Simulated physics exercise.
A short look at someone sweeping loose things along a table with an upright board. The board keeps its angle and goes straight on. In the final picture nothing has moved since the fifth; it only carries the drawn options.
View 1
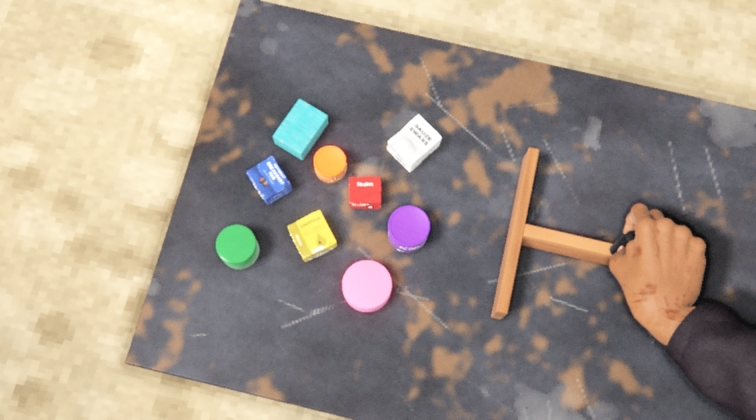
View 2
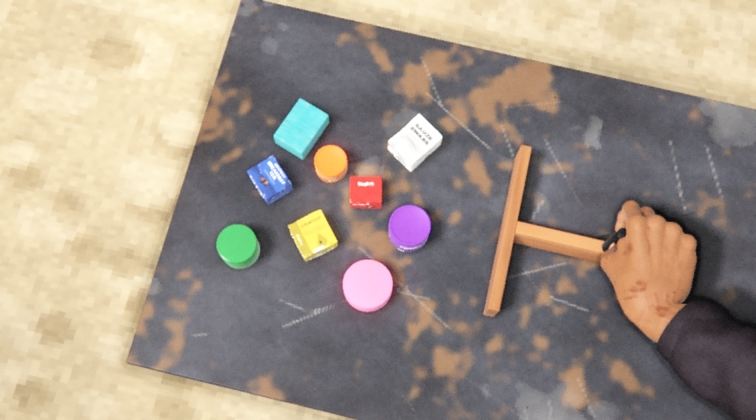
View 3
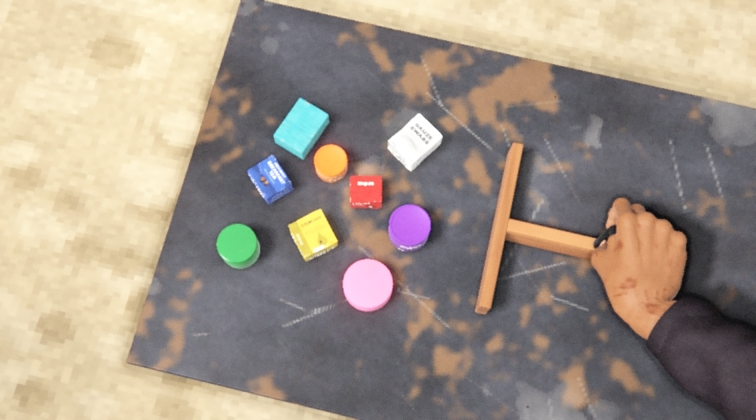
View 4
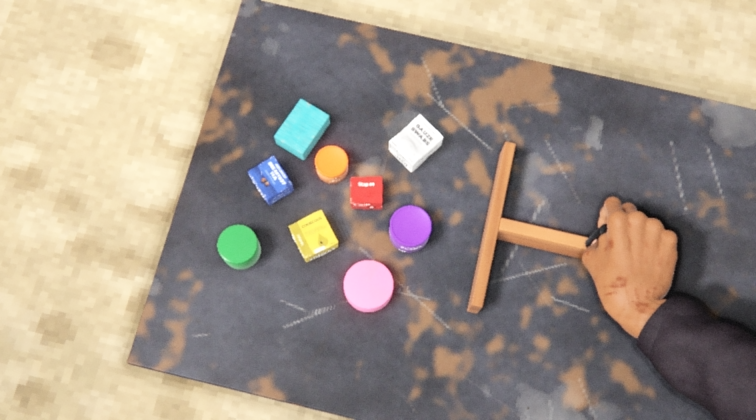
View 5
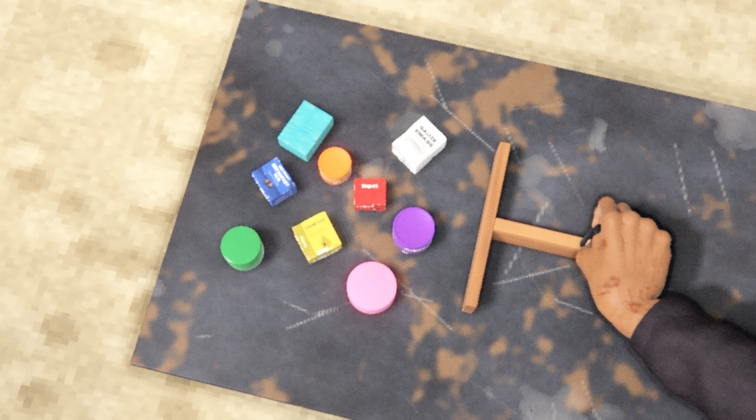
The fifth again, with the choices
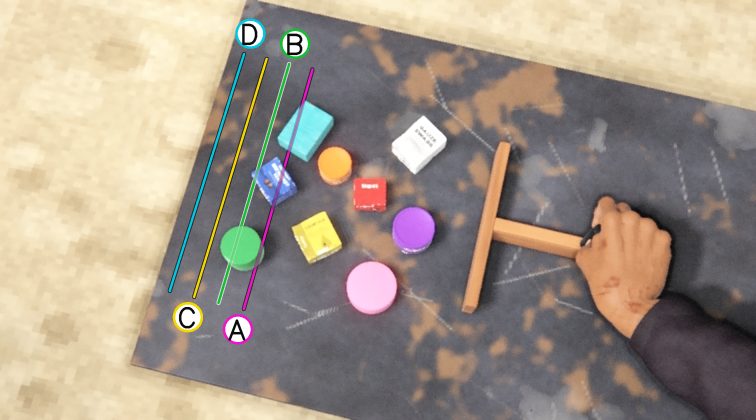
A hand slides an upright wooden board slowly leftward across a dark, worn tabletop towards scattered colourful boxes and round pots.
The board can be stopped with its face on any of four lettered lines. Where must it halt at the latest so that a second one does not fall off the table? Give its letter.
B.
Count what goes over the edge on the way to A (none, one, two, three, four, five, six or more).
The count is none.
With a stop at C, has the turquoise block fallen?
Yes.
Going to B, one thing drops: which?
The turquoise block.
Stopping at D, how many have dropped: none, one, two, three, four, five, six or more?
By then, six or more.
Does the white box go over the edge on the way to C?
No.
On the marked copy, A at (280, 184); B at (255, 178); C at (232, 173); D at (208, 167).
Following B. Soon after the start, board (403, 202); pink tin (354, 284); white box (396, 141).
Later, board (318, 182); turquoise block (270, 118); green pot (228, 256).
In the end, board (255, 167); turquoise block over the edge; blue packet (201, 161); one fallen.
As for the rest, A is within the limit but short; C drops three; D drops seven.
